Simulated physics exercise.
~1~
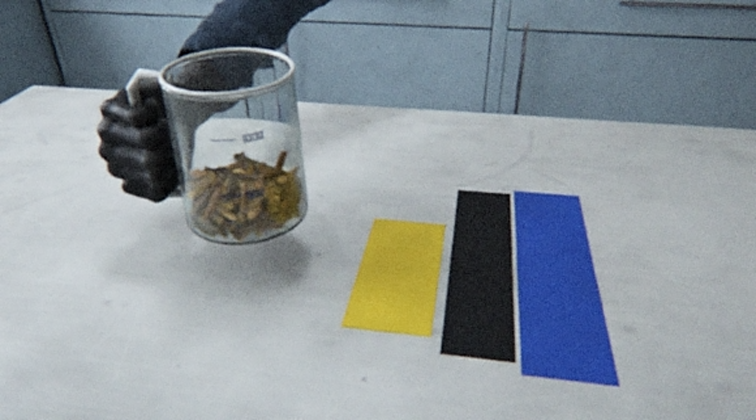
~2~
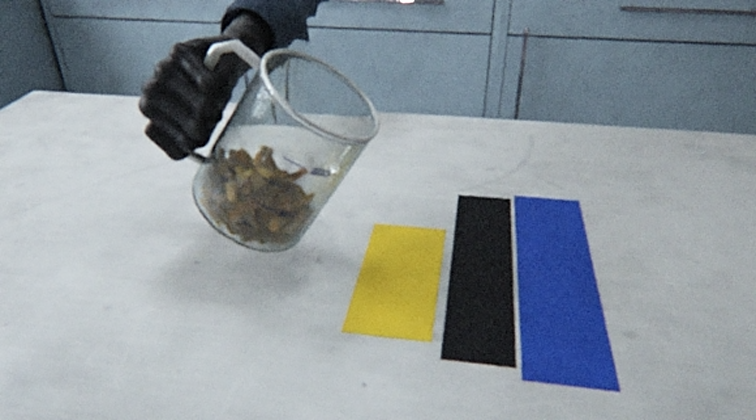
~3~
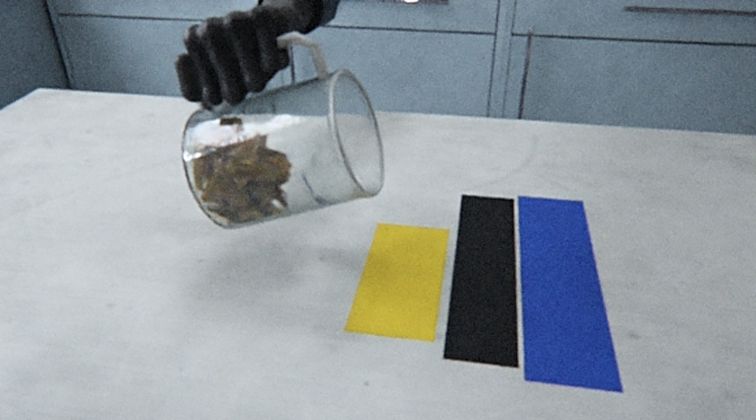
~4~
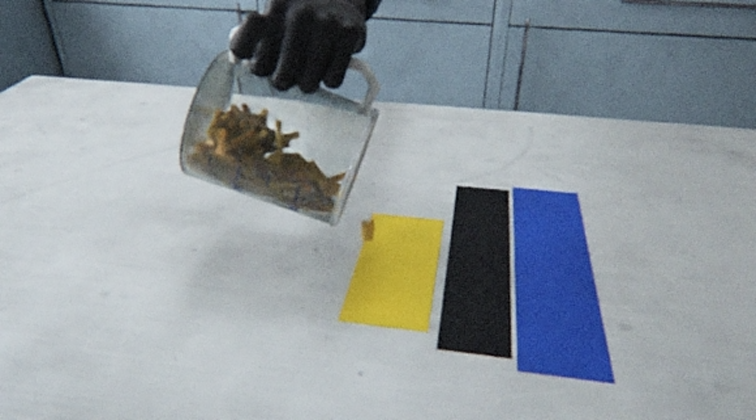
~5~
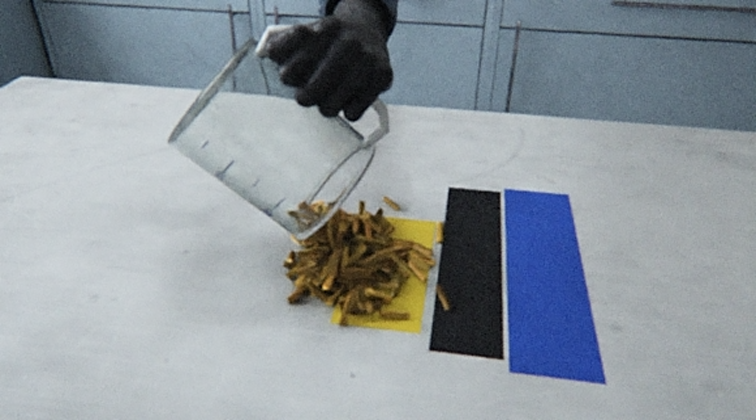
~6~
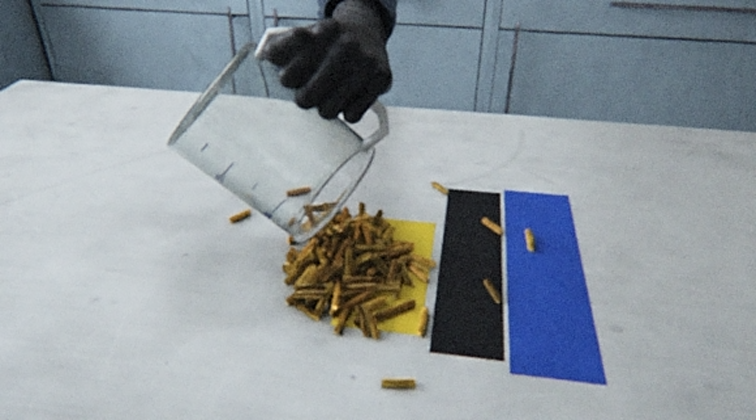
In the video, a black-gloved hand tips a clear jug of short brown pasta pieces to the right, pouring them out until the jug is empty. They end heaped across the yellow mat and bare table, with a few strays on the black and blue mats.
